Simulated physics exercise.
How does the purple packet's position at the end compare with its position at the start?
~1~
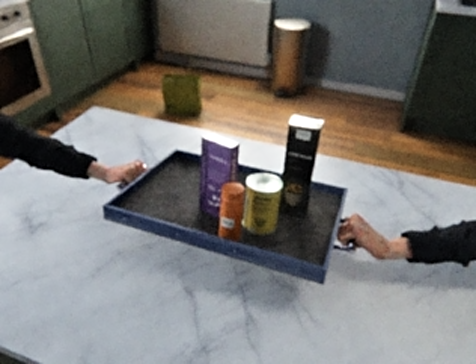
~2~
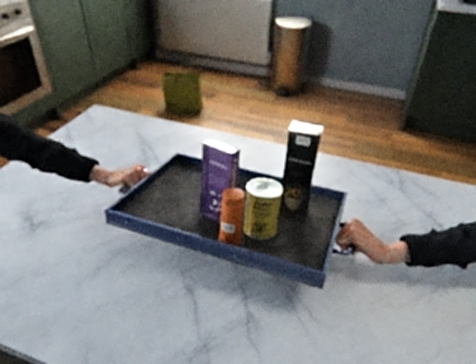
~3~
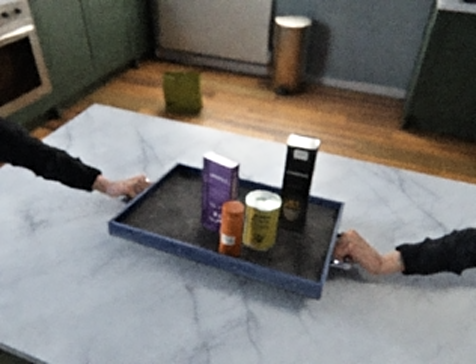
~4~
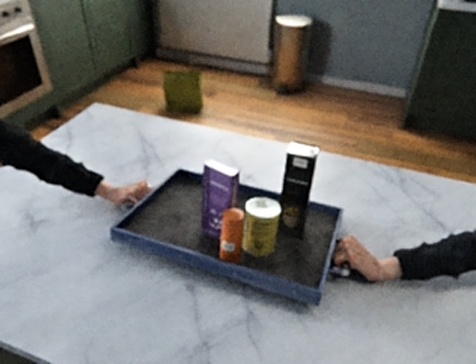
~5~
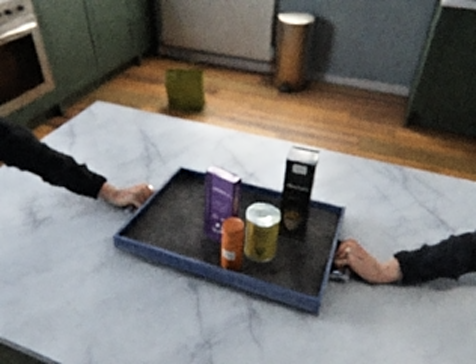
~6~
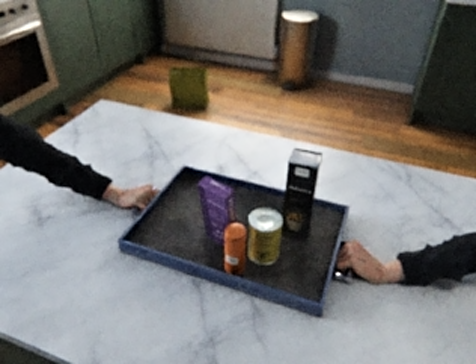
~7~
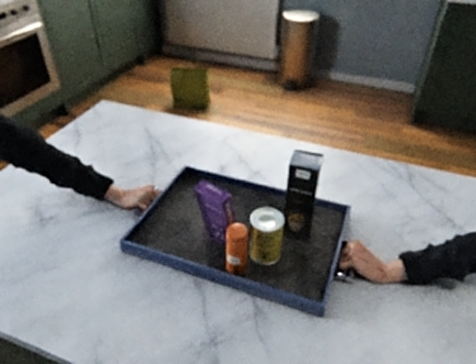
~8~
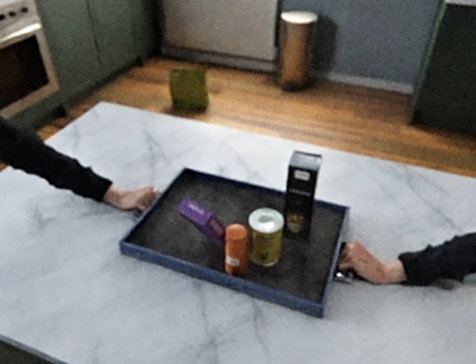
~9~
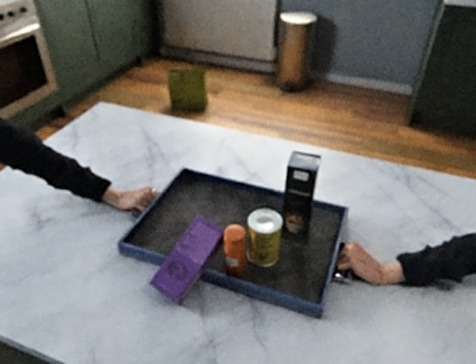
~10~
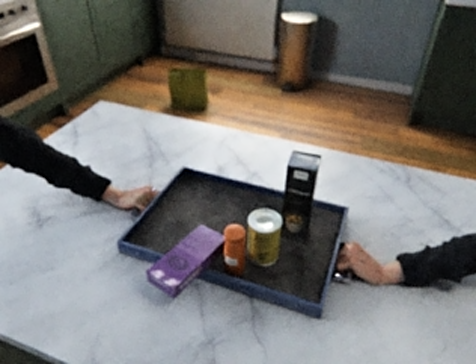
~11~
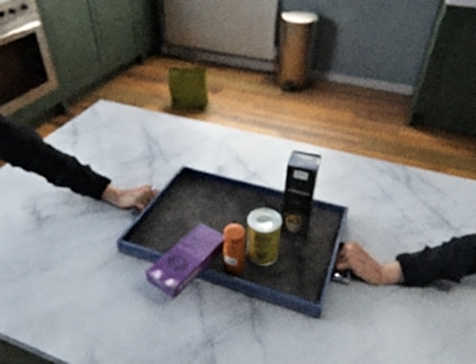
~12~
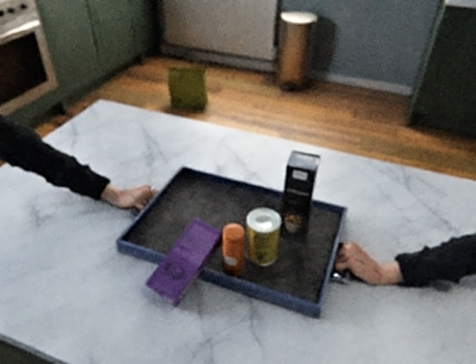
At the start the purple packet stands on the tray, leaning slightly along with it. By the end it is lying on its side, off the tray at the near edge.
